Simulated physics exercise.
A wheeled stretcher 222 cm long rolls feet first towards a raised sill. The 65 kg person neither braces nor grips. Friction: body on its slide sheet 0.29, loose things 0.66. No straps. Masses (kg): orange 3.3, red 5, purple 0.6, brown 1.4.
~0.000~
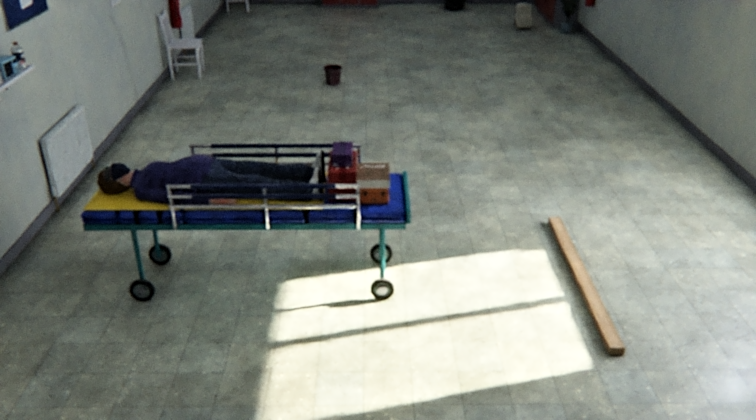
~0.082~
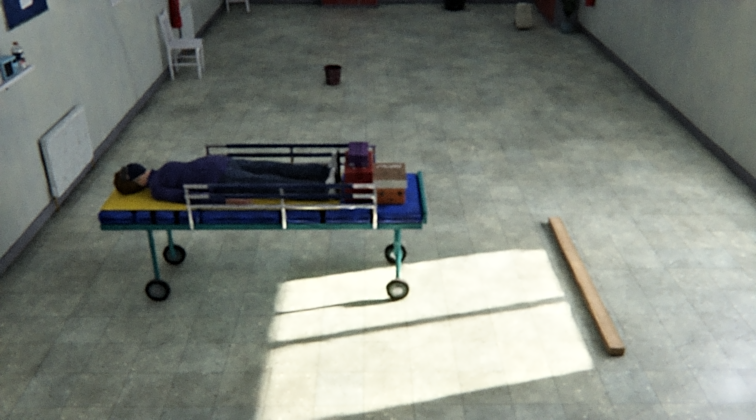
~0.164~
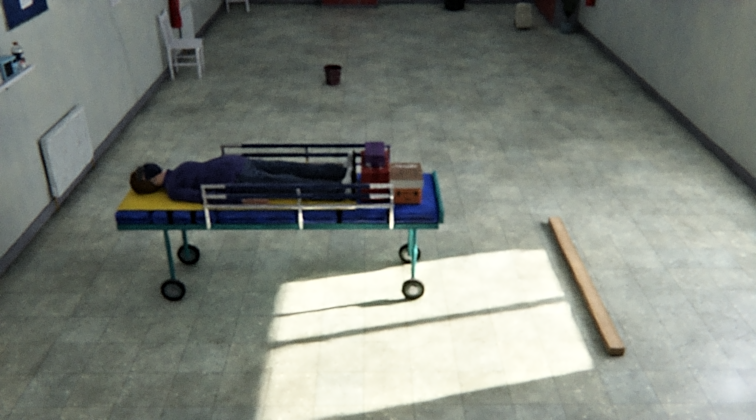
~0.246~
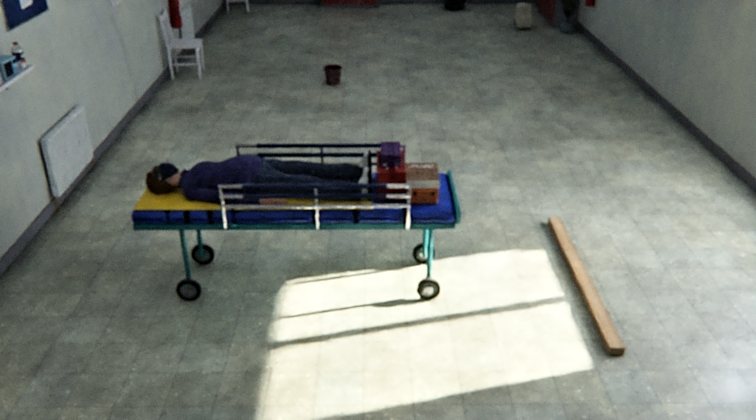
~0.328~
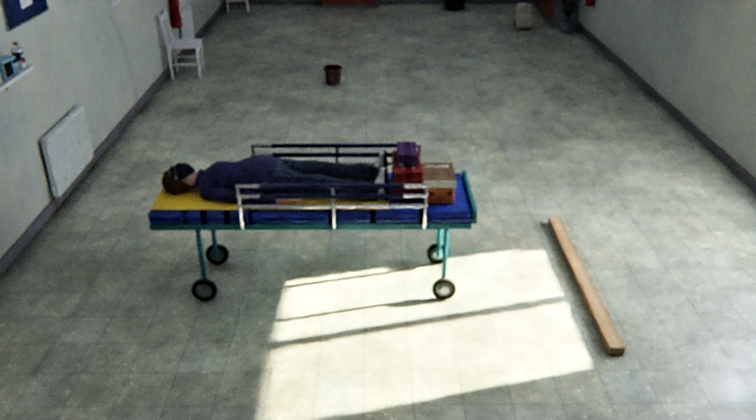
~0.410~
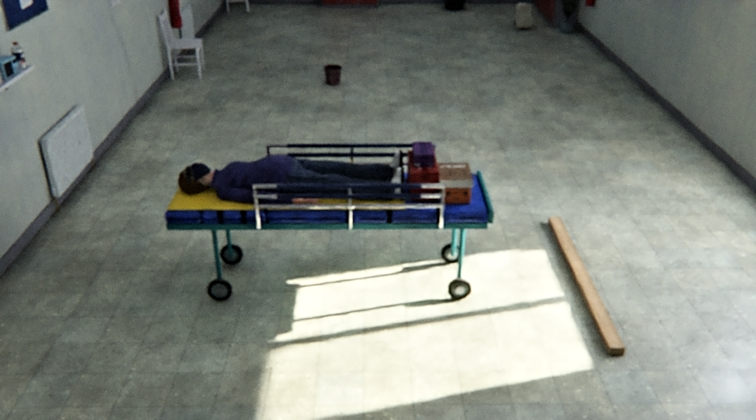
A wheeled stretcher carrying a person lying on their back, with boxes by their feet, rolled slowly and steadily to the right across a tiled floor, its front wheels passing through a sunlit patch.
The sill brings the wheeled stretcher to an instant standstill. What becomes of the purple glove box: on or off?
The purple glove box holds on.
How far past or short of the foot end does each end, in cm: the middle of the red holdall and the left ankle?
Red holdall 20 short, left ankle 40 short.
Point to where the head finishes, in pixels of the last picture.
Near (354, 180).
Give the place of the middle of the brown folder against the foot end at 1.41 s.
About 0 cm past it.
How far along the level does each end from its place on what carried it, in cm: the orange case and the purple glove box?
Orange case 25, purple glove box 25.
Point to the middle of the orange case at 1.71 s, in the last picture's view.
Near (606, 188).
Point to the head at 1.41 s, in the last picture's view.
Near (354, 180).
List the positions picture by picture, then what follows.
Purple glove box (343, 154), brown folder (373, 175); 0 cm covered, 140 to go, in the first picture.
Purple glove box (359, 154), brown folder (389, 175); 11 cm covered, 129 to go, in the second picture.
Purple glove box (375, 154), brown folder (406, 175); 23 cm covered, 117 to go, in the third picture.
Purple glove box (391, 154), brown folder (422, 175); 34 cm covered, 106 to go, in the fourth picture.
Purple glove box (407, 154), brown folder (438, 175); 45 cm covered, 95 to go, in the fifth picture.
Purple glove box (423, 154), brown folder (454, 175); 57 cm covered, 83 to go, in the sixth picture.
Contact comes at 1.01 s.
After 1.16 s the purple glove box is 32 cm short of the foot end, tilted 0°, near (563, 153) in the last picture's view; the brown folder 11 cm short of the foot end, tilted 0°.
After 1.41 s the purple glove box is 20 cm short of the foot end, tilted 0°, near (580, 154) in the last picture's view.
After 1.71 s the purple glove box is 20 cm short of the foot end, tilted 0°, near (580, 154) in the last picture's view.
At rest, 1.9 s, red holdall stays on; purple glove box stays on; left ankle stops short of the foot end.
